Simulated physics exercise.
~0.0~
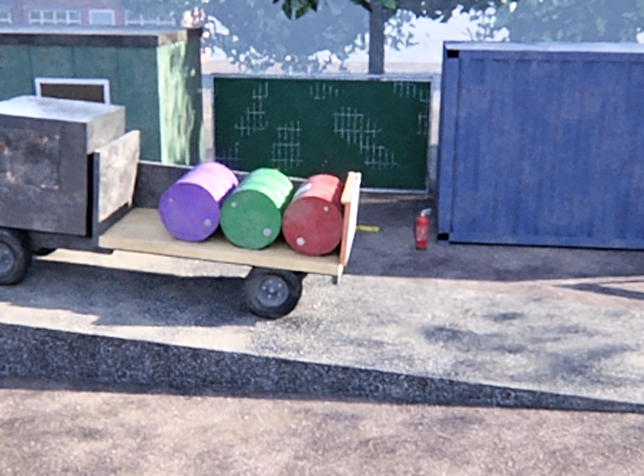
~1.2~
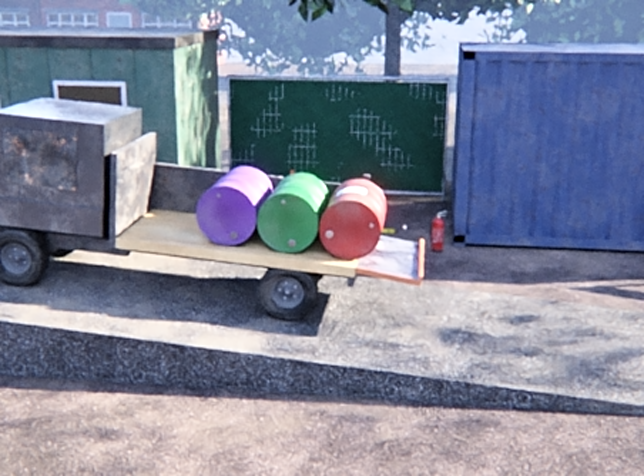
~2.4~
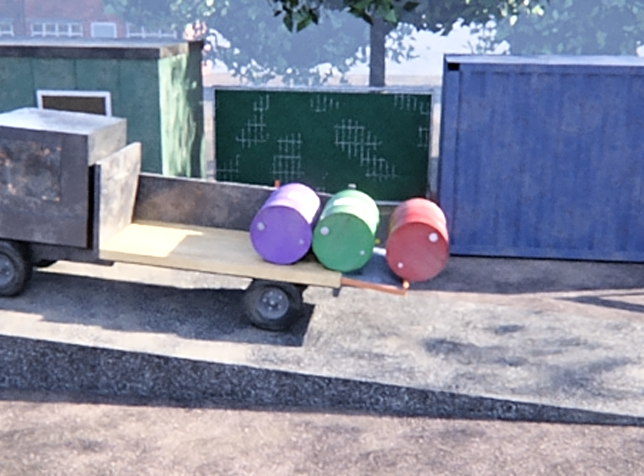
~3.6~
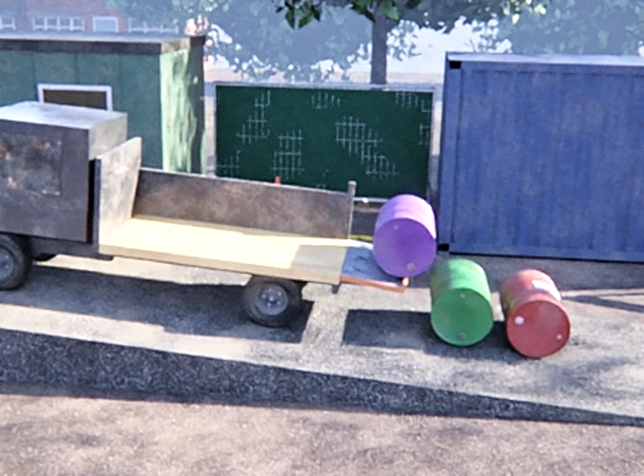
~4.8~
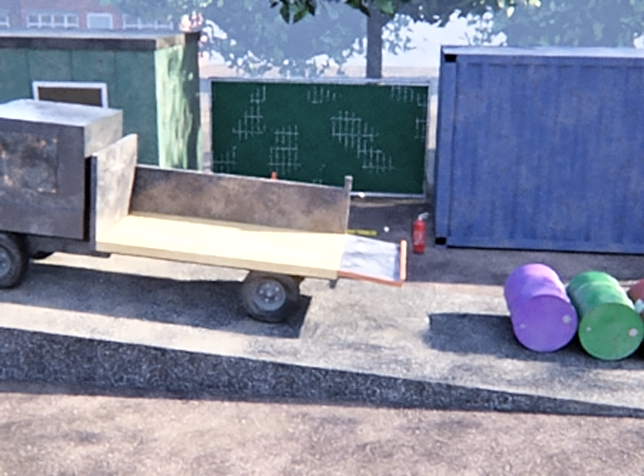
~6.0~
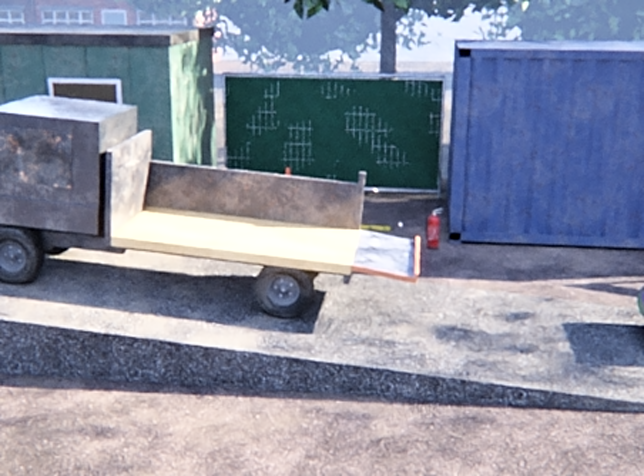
A dark pick-up stands on a gentle slope, seen from its open side by a slightly swaying camera, with a green shed and green panel behind it and a blue container to the right. Purple, green and red drums lie side by side near the back of its pale bed. The tailgate swings down at the right, and the drums roll right. The red one drops off first, followed by the green and then the purple. All three roll away down the slope toward the right edge, leaving the bed empty and the tailgate hanging open.
